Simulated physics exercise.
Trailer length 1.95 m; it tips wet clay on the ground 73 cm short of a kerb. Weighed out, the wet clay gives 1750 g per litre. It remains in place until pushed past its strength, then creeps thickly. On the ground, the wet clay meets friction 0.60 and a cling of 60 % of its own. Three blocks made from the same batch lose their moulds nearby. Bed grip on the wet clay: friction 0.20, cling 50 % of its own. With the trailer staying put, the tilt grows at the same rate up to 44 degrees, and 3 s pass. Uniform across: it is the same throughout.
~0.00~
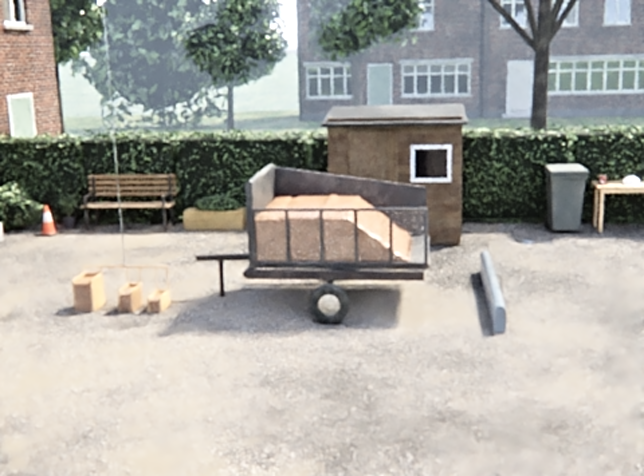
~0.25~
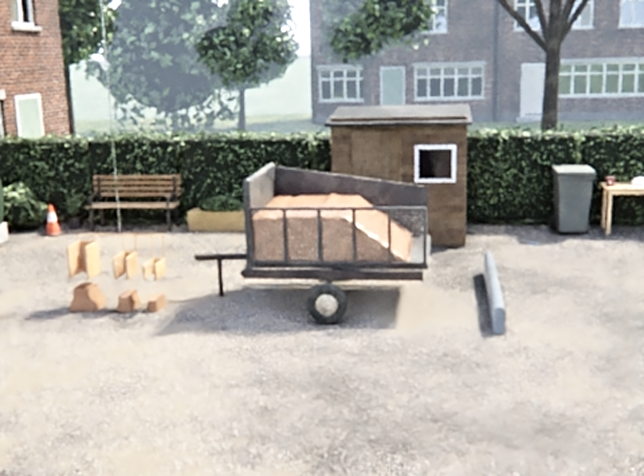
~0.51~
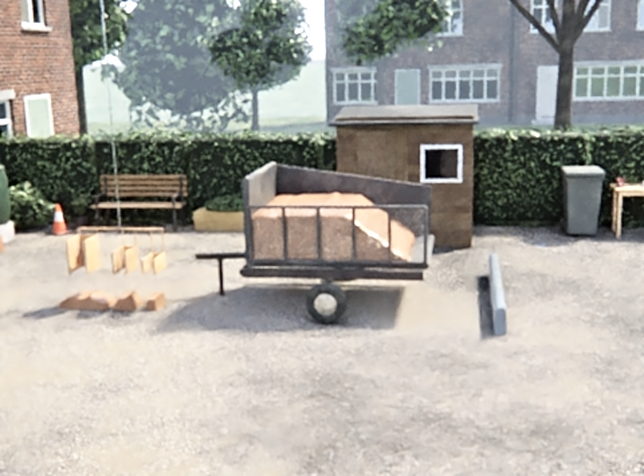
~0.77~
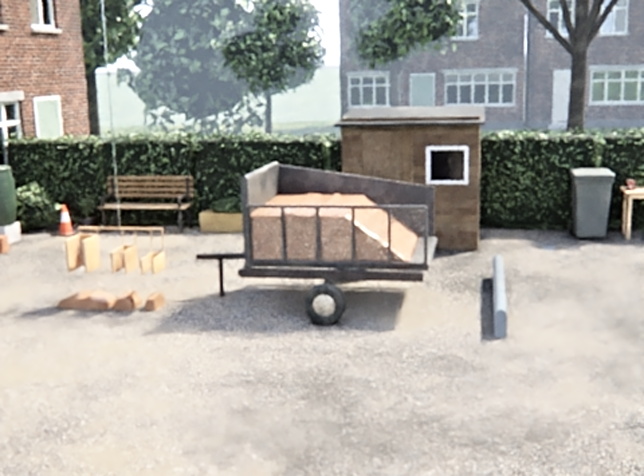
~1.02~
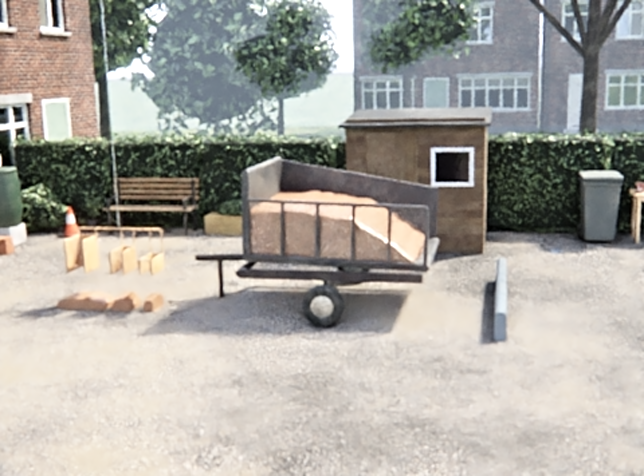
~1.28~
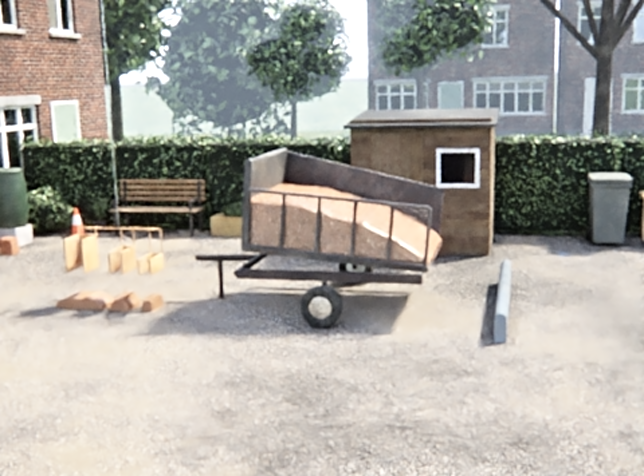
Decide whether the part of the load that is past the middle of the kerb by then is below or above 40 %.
The part of the load that is past the middle of the kerb by then is lower than 40 %.
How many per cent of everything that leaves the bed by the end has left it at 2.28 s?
Some 30 in a hundred.
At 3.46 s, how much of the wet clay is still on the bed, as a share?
Roughly 16 percent.
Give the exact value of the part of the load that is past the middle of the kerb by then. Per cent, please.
35 per cent.
By 2.28 s, the tilt is 18 degrees, 72 % is on the bed and 0 % past the kerb's middle.
By 3.46 s, the tilt is 33 degrees, 16 % is on the bed and 18 % past the kerb's middle.
By 4.64 s, the tilt is 44 degrees, none is on the bed and 33 % past the kerb's middle.
By 5.82 s, the tilt is 44 degrees, none is on the bed and 33 % past the kerb's middle.
By 7.52 s, at the end, the tilt is 44 degrees, none is on the bed and 33 % past the kerb's middle.
